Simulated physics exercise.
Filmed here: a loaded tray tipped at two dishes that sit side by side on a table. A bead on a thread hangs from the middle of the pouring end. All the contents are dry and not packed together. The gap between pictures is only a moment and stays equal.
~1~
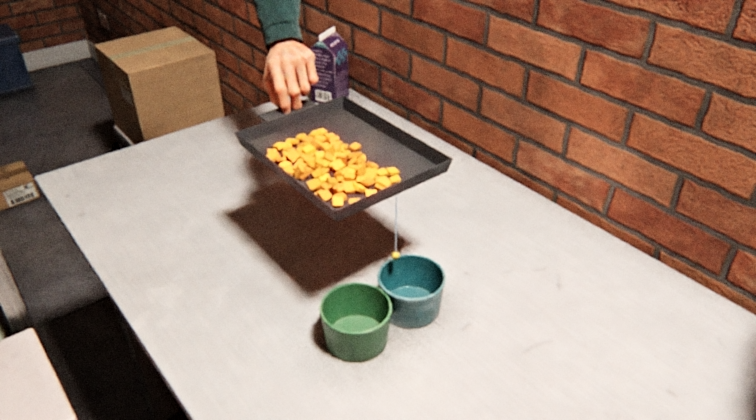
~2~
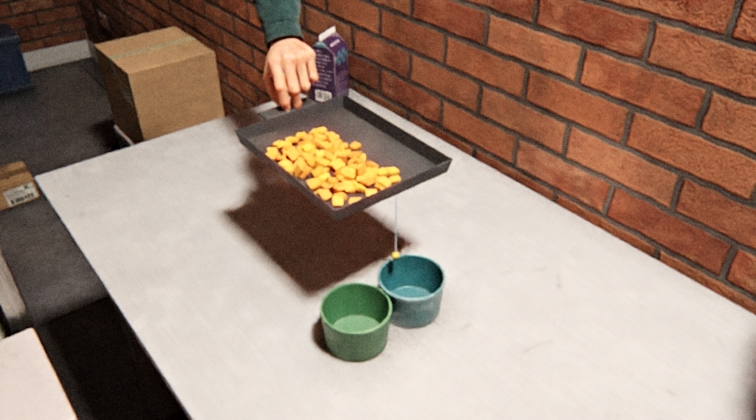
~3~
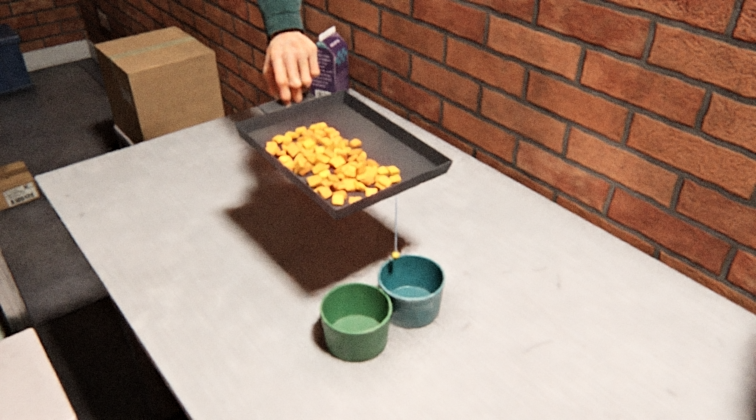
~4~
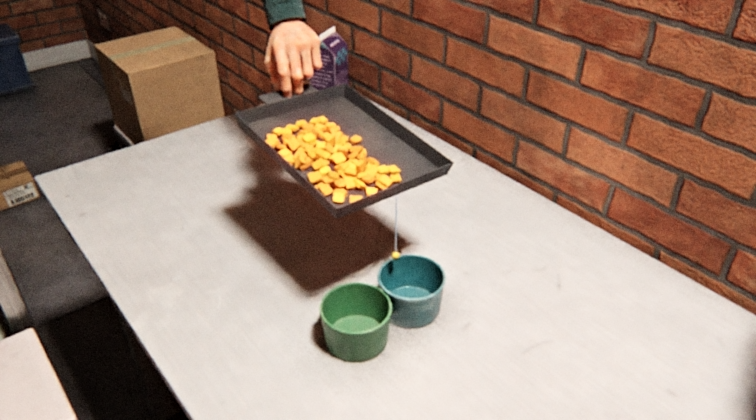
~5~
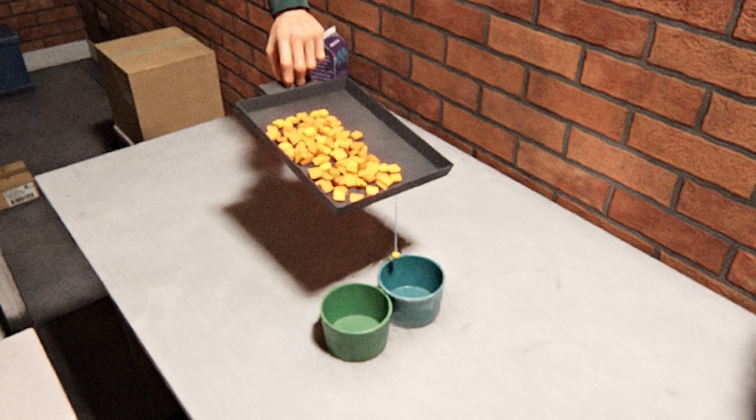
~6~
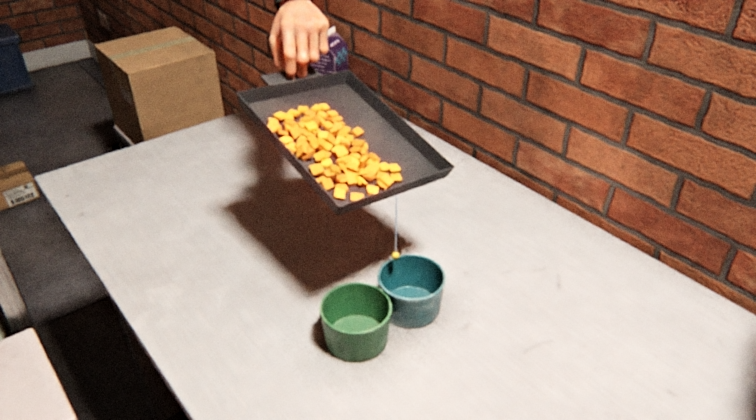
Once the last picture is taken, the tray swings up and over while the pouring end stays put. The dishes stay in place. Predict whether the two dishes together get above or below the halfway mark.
Below.
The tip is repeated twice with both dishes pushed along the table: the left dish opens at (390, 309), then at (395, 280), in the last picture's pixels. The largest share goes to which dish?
Trial one goes to the one to the right, trial two to the one to the right.
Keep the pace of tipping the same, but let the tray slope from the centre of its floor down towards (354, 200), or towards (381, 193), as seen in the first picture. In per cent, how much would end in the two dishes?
Case one 80 %; case two 80 %.
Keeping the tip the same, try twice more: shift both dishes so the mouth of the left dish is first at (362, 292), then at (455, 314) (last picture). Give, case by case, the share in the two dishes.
It comes to near 40 per cent the first time and near 0 per cent the second time.
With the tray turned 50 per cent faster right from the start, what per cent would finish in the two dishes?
About 20 in a hundred.
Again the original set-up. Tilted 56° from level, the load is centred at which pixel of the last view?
Its middle sits at about pixel (403, 162).
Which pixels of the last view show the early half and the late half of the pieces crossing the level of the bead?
(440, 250), then (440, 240).
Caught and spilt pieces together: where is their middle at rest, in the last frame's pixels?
Close to (448, 282) in the last picture.
Soon, tray tipped steeply; all on the tray.
A while on, tray tipped right over; most on the tray; a stray few in the right dish; a small part outside both; a stray few in the air.
Towards the end, tray tipped past a quarter turn; about a quarter in the right dish; most outside both.
Finally, tray tipped past a quarter turn; none in the left dish; about a quarter in the right dish; most outside both.
